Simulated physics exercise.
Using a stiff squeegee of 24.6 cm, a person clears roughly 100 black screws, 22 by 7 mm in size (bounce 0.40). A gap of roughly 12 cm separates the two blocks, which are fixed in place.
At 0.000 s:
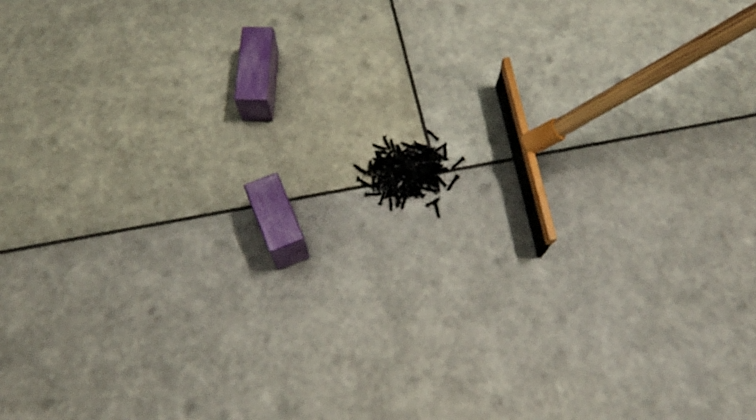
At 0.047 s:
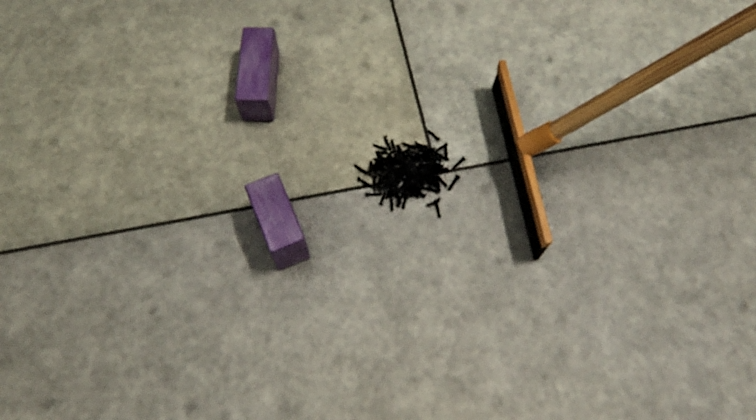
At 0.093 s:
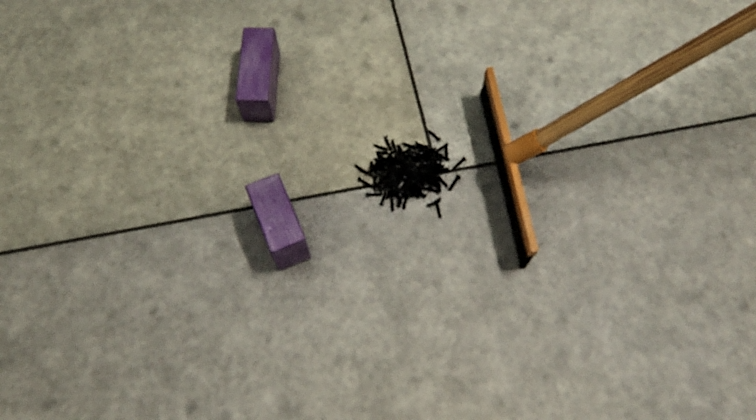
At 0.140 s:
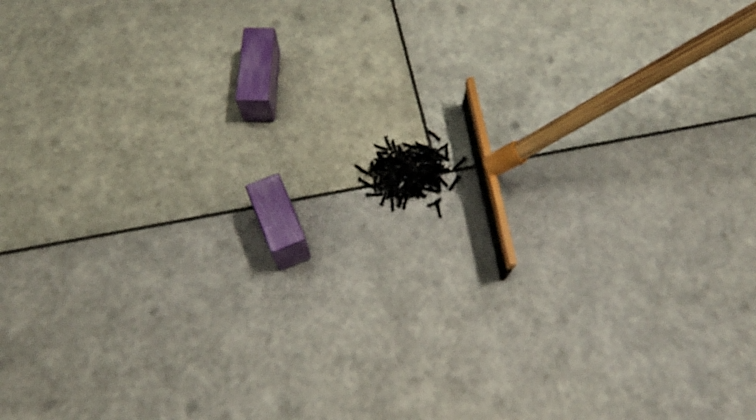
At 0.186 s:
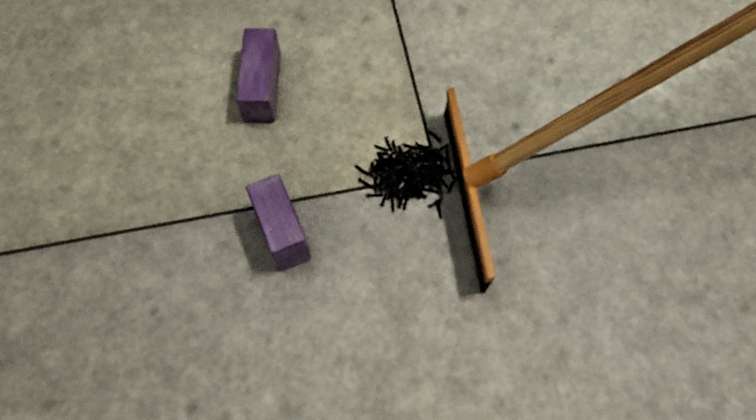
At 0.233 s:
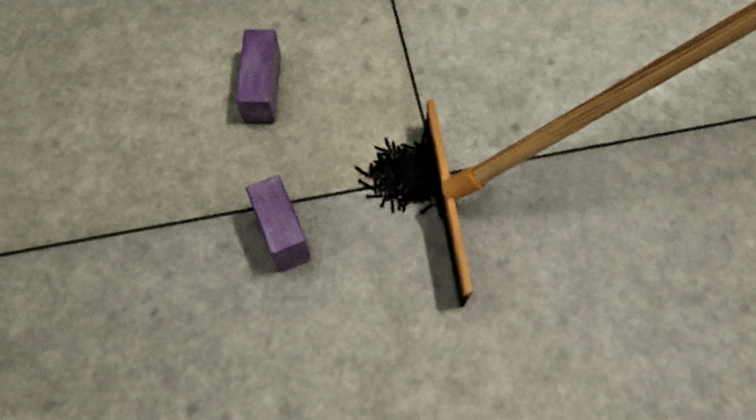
On a grey concrete floor crossed by dark seams, a pile of small black pieces lies between two purple blocks on the left and a wooden-handled squeegee on the right. The squeegee slides left and slightly towards the viewer, reaches the pile, and pushes into its right side, while the blocks stay still.
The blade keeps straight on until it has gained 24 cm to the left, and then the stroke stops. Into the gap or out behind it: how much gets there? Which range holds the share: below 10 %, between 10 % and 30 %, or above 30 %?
It lets few pieces into the gap.
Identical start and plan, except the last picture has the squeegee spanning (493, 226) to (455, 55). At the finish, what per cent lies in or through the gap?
Once it settles, the gap takes 5 per cent.
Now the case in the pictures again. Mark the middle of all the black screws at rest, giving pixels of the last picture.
The centre lies at about (312, 207).
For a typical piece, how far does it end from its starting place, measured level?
Roughly 14 centimetres.
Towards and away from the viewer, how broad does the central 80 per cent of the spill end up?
I'd reckon some 12 centimetres.
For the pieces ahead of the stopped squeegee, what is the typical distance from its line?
My estimate is near 3 cm.
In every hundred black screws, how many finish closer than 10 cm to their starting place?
About 5 per cent.
After 0.40 s, squeegee 22 cm from its start, spill 10 cm wide; held up before the blocks 100 %.
After 0.57 s, squeegee 26 cm from its start, spill 13 cm wide; in or through the gap 5 %, round the near block 5 %, held up before the blocks 95 %.
After 0.71 s, squeegee 26 cm from its start, spill 14 cm wide; in or through the gap 5 %, round the near block 5 %, held up before the blocks 90 %.
In the end, at 1.4 s, in or through the gap 5 %, round the near block 5 %, round the far block 0 %, held up before the blocks 95 %.
